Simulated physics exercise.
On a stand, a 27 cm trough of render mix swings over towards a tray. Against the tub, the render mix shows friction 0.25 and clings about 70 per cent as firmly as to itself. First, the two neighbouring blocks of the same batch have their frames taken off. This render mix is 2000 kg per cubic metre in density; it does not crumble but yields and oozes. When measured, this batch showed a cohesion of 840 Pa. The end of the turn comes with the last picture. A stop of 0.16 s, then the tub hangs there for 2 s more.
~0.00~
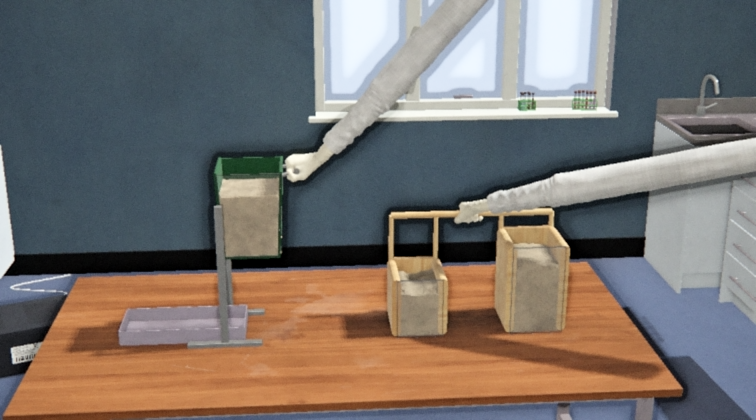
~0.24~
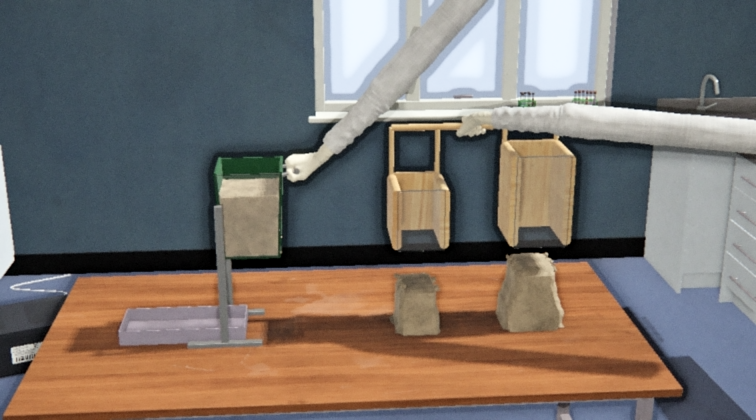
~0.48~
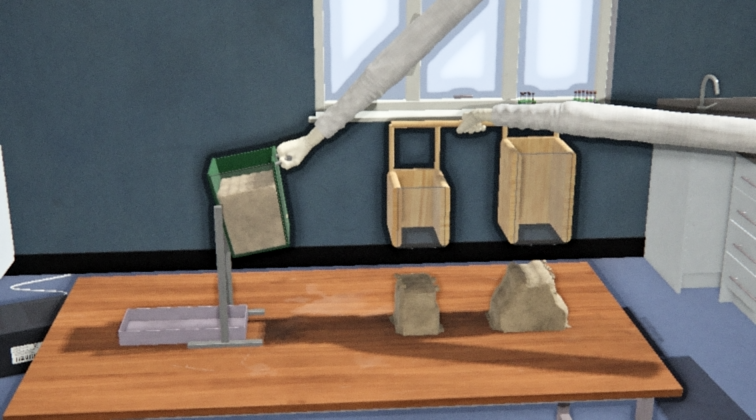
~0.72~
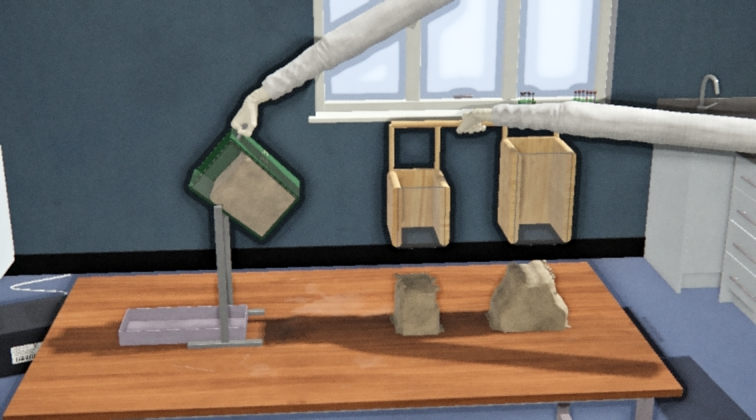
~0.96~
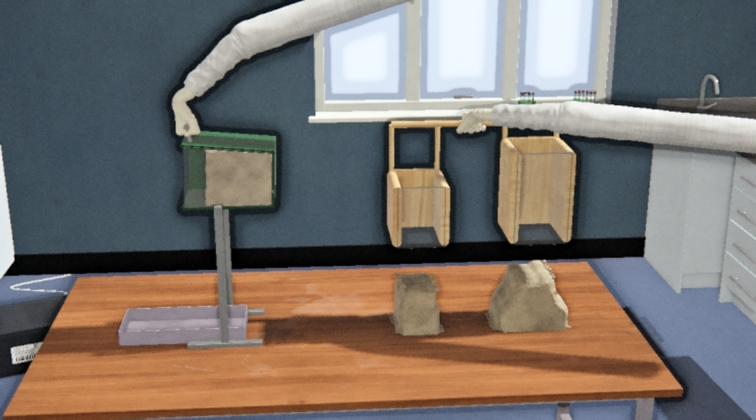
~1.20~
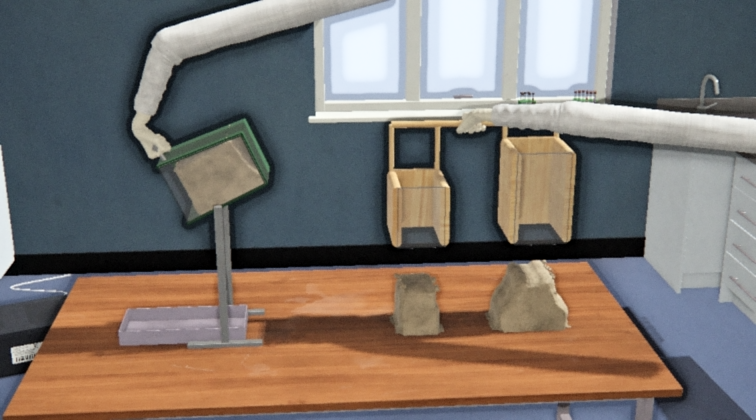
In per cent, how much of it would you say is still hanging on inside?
I would say around 4 percent.
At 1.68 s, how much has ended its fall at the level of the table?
Some 6 per cent.
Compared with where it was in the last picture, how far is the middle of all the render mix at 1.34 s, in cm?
Close to 5 centimetres.
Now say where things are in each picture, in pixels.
In the first frame, handle-side rim at (279, 173), tilt 0 degrees; crest of the render mix at (243, 195); block heights 16 cm, 25 cm (left to right).
In the second frame, handle-side rim at (279, 173), tilt 0 degrees; crest of the render mix at (243, 195); block heights 16 cm, 22 cm (left to right).
In the third frame, handle-side rim at (271, 163), tilt 11 degrees; crest of the render mix at (268, 187); block heights 16 cm, 19 cm (left to right).
In the fourth frame, handle-side rim at (230, 141), tilt 48 degrees; crest of the render mix at (250, 160); block heights 16 cm, 19 cm (left to right).
In the fifth frame, handle-side rim at (182, 148), tilt 88 degrees; crest of the render mix at (211, 152); block heights 16 cm, 19 cm (left to right).
In the sixth frame, handle-side rim at (158, 169), tilt 114 degrees; crest of the render mix at (228, 143); block heights 16 cm, 19 cm (left to right).
After 1.34 s, the tub is at 114 degrees and holds 92 %.
After 1.51 s, the tub is at 114 degrees and holds 56 %.
After 1.68 s, the tub is at 114 degrees and holds 27 %.
After 1.85 s, the tub is at 114 degrees and holds 4 %.
After 3.20 s, the tub is at 114 degrees and holds 4 %.
